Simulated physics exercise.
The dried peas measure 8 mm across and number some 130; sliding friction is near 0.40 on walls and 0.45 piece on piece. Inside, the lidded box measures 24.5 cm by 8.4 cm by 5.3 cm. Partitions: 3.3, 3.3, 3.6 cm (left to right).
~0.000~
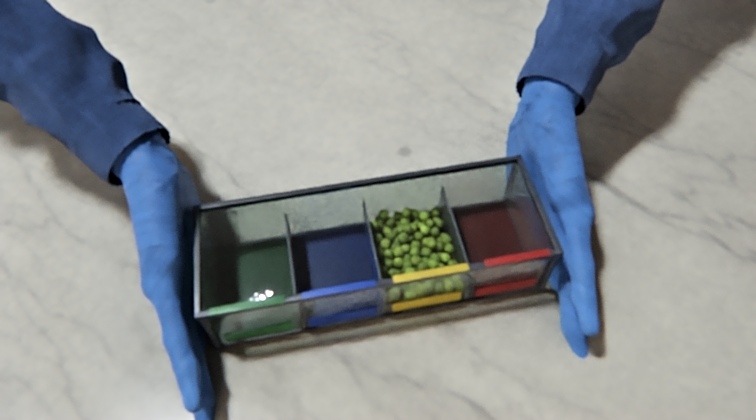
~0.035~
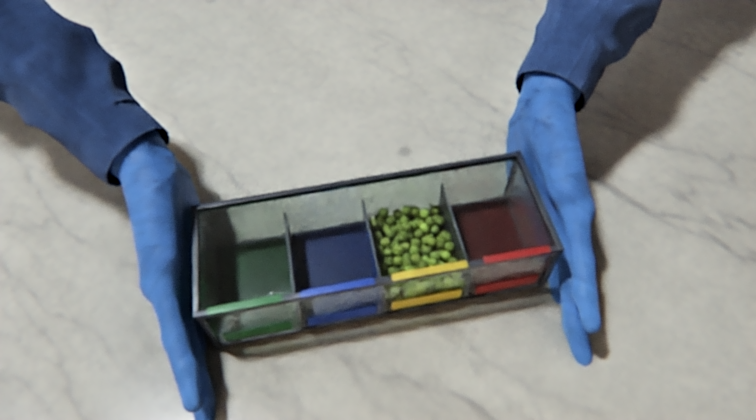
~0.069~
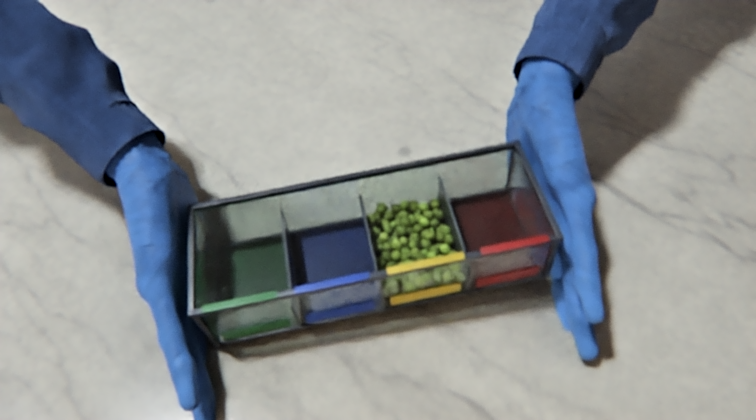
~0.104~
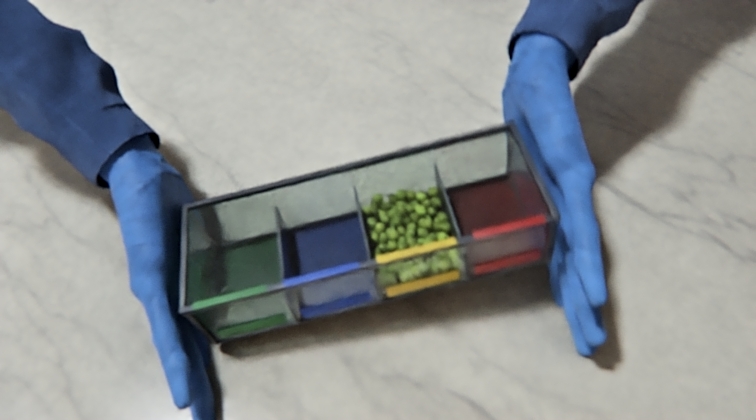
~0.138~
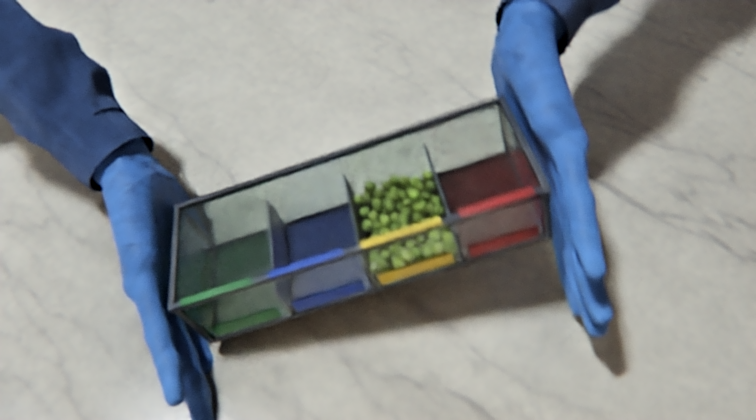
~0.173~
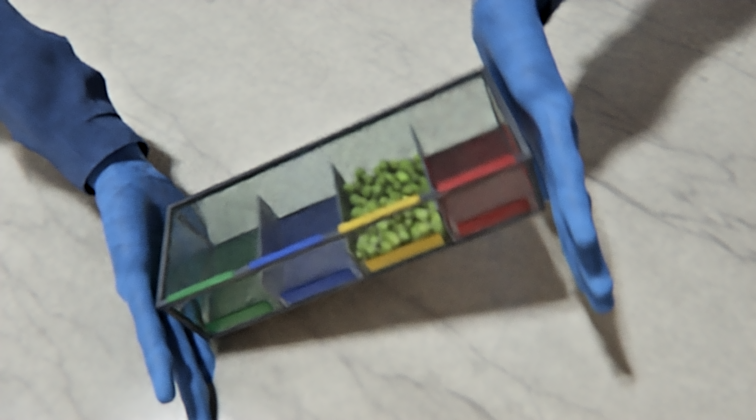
Blue-gloved hands tilting a clear four-section box with green peas in the yellow-marked compartment, raising its right end increasingly quickly.
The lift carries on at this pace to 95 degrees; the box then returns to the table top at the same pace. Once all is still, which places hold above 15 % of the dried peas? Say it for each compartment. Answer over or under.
Red compartment: Under; blue compartment: Over; green compartment: Over; yellow compartment: Over.
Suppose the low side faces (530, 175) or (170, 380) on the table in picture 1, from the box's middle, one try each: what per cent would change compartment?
Some 40 and 75 per cent.
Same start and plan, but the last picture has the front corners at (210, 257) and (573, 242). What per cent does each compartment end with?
Red 40, blue 0, green 0, yellow 60.
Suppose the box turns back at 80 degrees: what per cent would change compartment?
Some 55 per cent.
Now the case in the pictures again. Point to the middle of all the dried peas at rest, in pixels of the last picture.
Near (278, 257).
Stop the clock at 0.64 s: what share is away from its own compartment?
Some 40 per cent.
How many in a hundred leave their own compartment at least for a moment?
Some 75 per cent.
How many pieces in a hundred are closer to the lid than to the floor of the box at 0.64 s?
About 80 per cent.
Then, at 0.64 s, tilt 94 degrees; blue 30 %, green 10 %, yellow 60 %.
After 0.95 s, tilt 39 degrees; blue 20 %, green 50 %, yellow 25 %.
Then, at 1.36 s, tilt 0 degrees; blue 25 %, green 50 %, yellow 25 %.
In the end, at 1.8 s, red 0 %, blue 25 %, green 50 %, yellow 25 %.
